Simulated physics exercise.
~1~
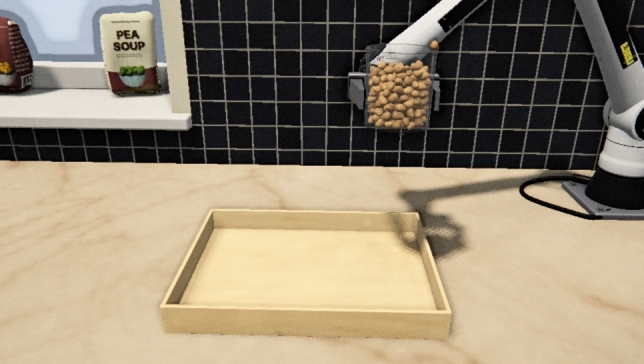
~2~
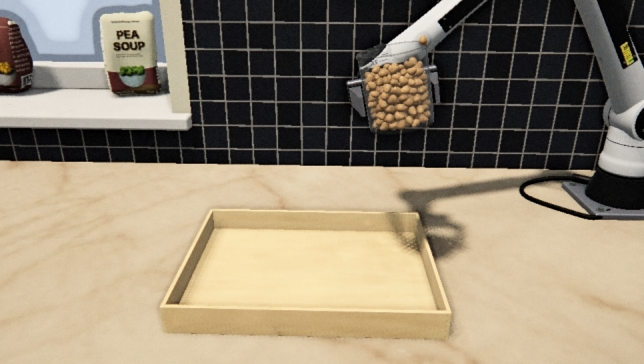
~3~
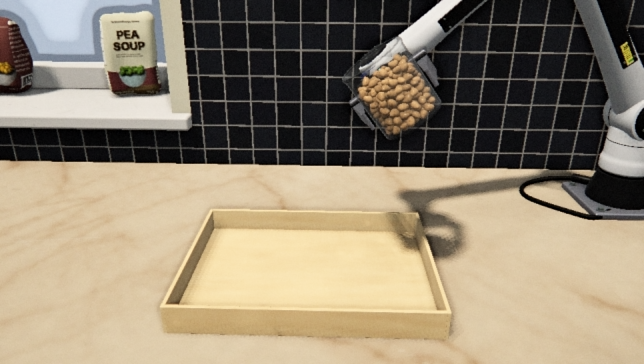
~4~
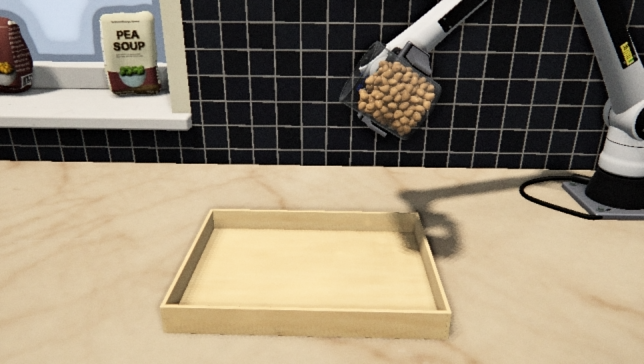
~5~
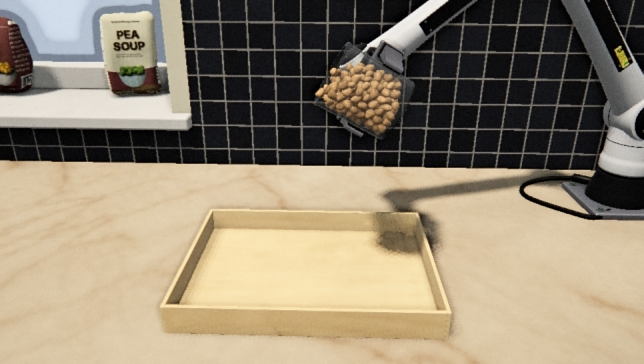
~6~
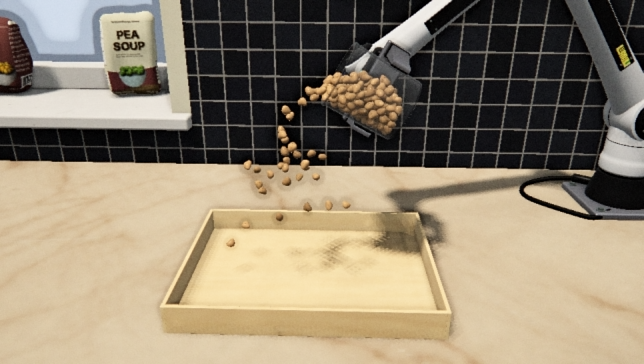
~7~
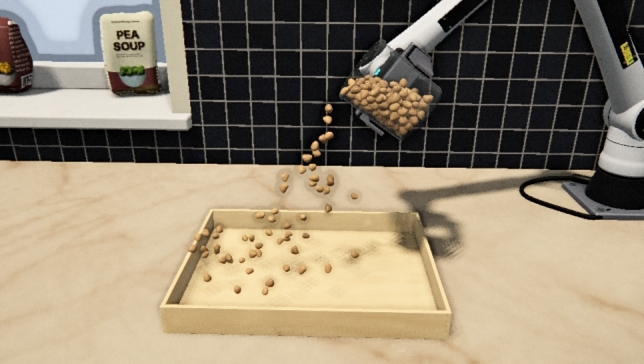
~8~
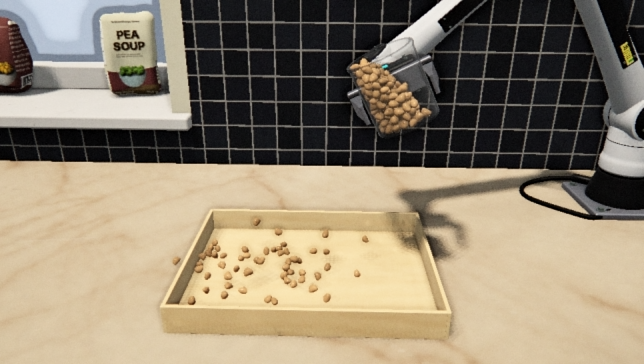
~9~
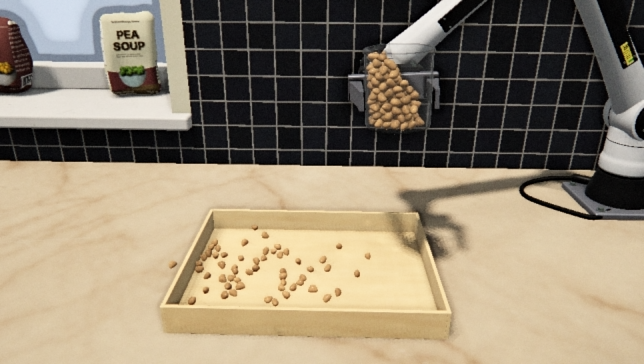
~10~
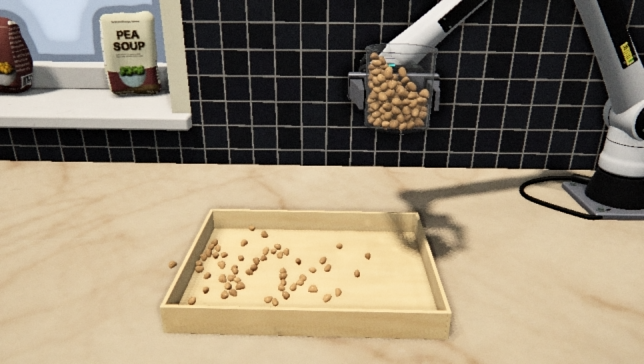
Robot arm tipping a clear cup of dried beans leftward, spilling some into a wooden tray, then righting it still mostly full.
